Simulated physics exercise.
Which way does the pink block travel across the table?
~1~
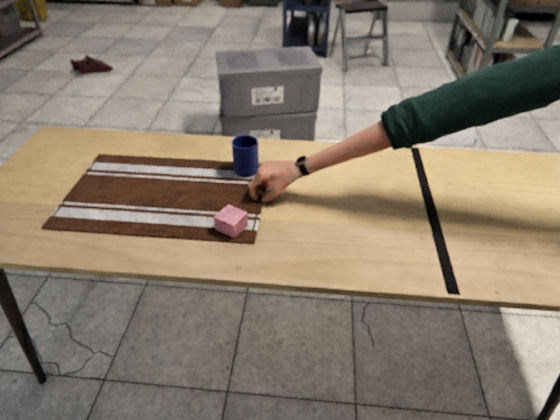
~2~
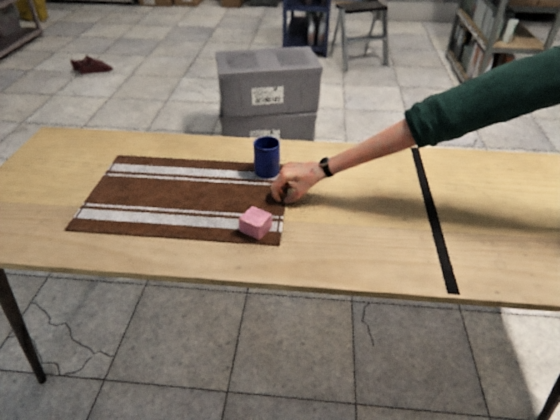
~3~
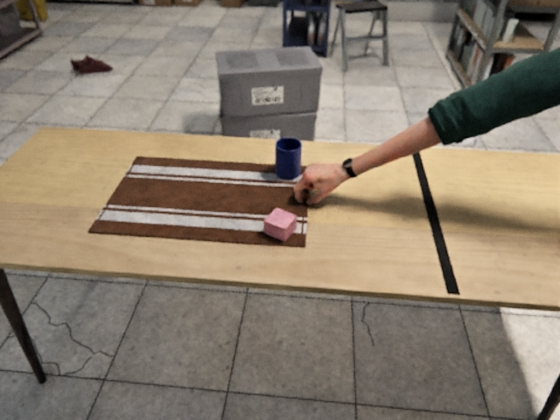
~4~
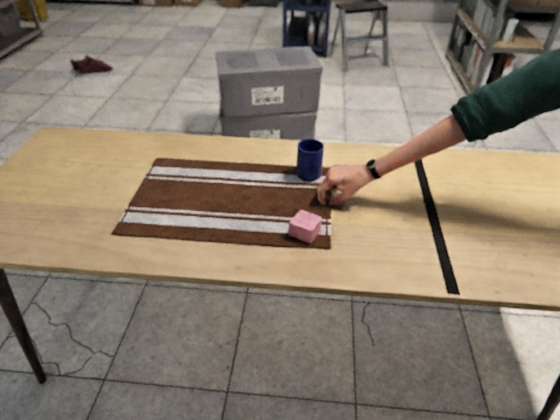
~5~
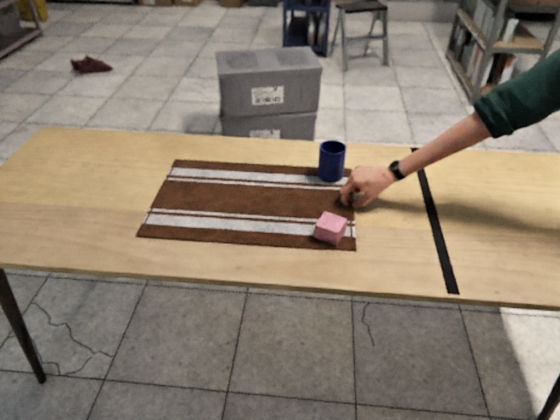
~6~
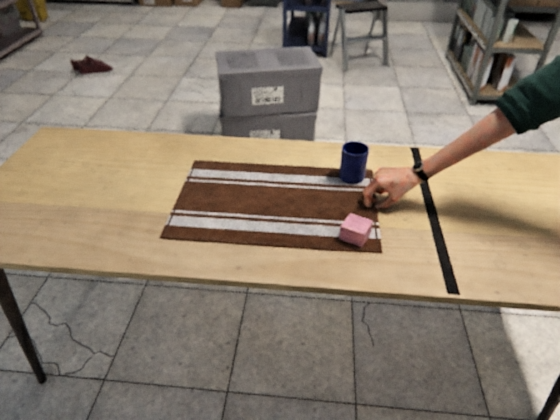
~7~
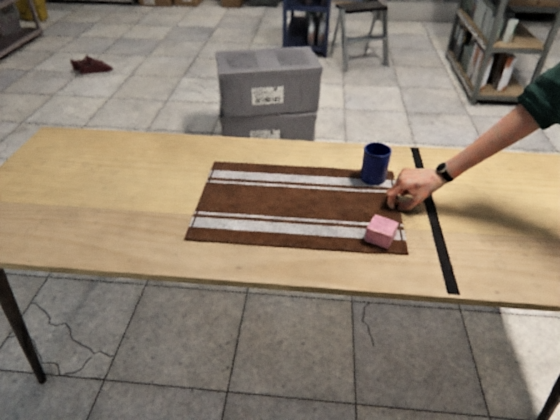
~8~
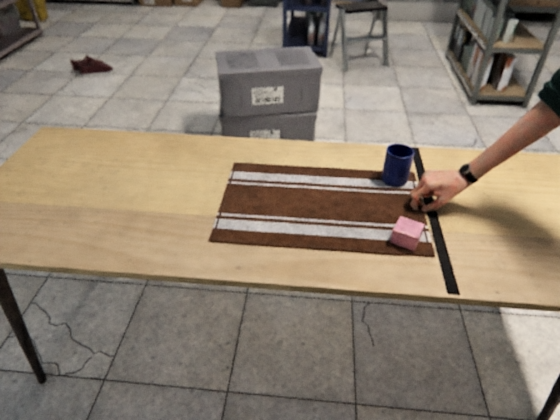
The pink block moves to the right, riding on the brown runner as the hand pulls it.
